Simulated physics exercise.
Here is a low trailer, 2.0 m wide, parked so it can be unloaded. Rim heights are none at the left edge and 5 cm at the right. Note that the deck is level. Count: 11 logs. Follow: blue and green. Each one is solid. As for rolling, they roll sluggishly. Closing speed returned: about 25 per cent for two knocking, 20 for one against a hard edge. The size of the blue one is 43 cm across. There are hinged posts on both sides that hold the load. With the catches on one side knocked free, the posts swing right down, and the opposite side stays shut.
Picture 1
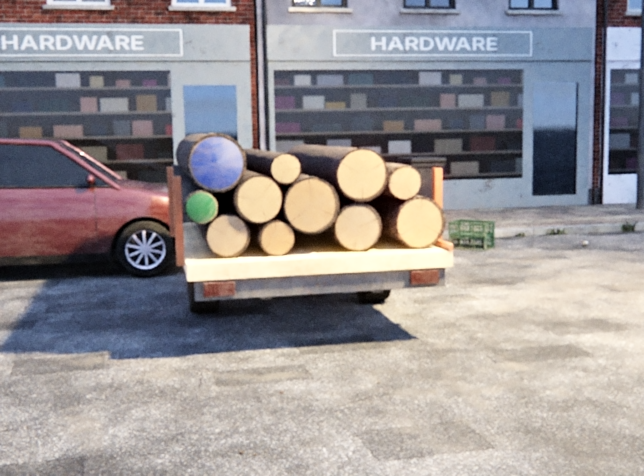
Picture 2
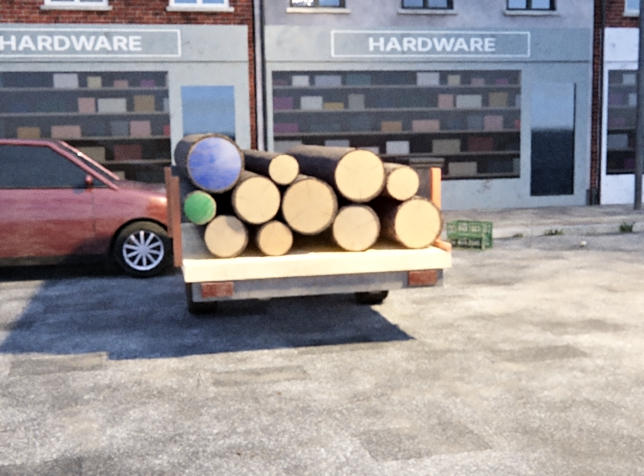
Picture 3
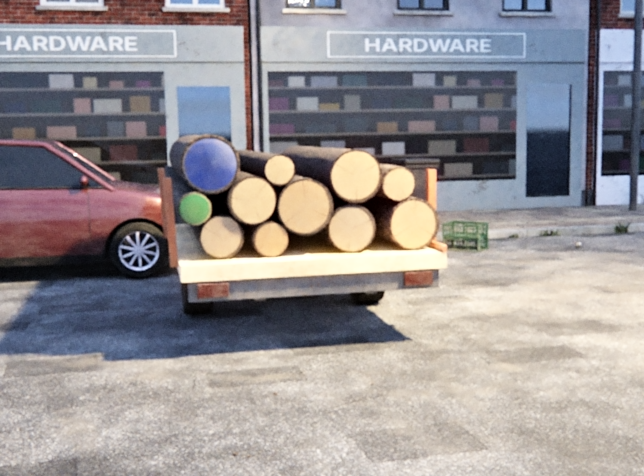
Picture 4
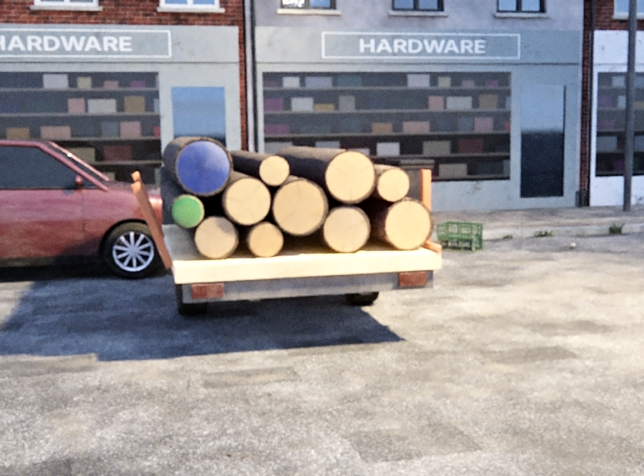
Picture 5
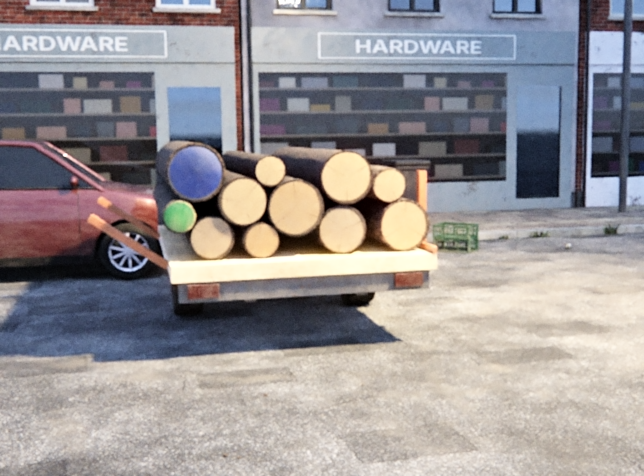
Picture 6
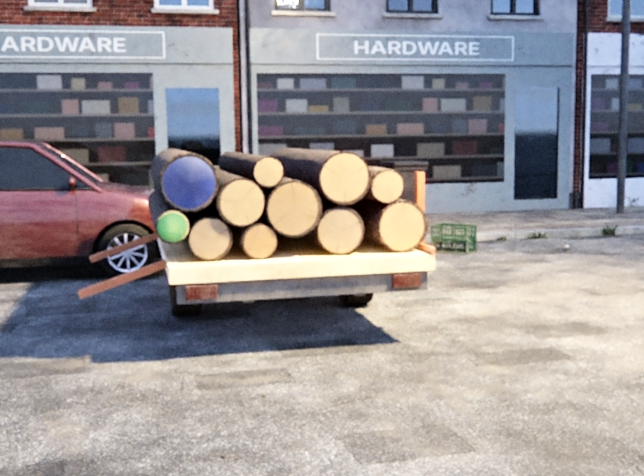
A low flat trailer stands on grey paving, seen from behind, with a red car at left and two grey hardware shopfronts beyond. Stacked logs show pale ends, except a large blue one at upper left and a small green one below it. The view drifts slightly right as the left posts swing outward and down, and the blue and green logs shift slightly left and downward.
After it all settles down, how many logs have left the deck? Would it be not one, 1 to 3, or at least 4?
It would be 1 to 3.
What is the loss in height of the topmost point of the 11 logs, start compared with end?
15 cm.
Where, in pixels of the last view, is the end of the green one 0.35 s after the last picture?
Its near end sits close to (148, 255).
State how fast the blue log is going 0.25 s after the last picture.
Speed: Around 1.0 m/s.
Another 0.3 s on from the last picture, blue is dropping off the left side; green is dropping off the left side; 2 of 11 are off.
Another 0.3 s on from the last picture, blue is dropping off the left side; green is dropping off the left side; 2 of 11 are off.
Another 0.5 s on from the last picture, blue is dropping off the left side; green is dropping off the left side; 2 of 11 are off.
Another 0.5 s on from the last picture, blue is dropping off the left side; green is dropping off the left side; 2 of 11 are off.
In the end (1.9 s after the last picture), blue is down on the left; green is down on the left; 2 of 11 are off.
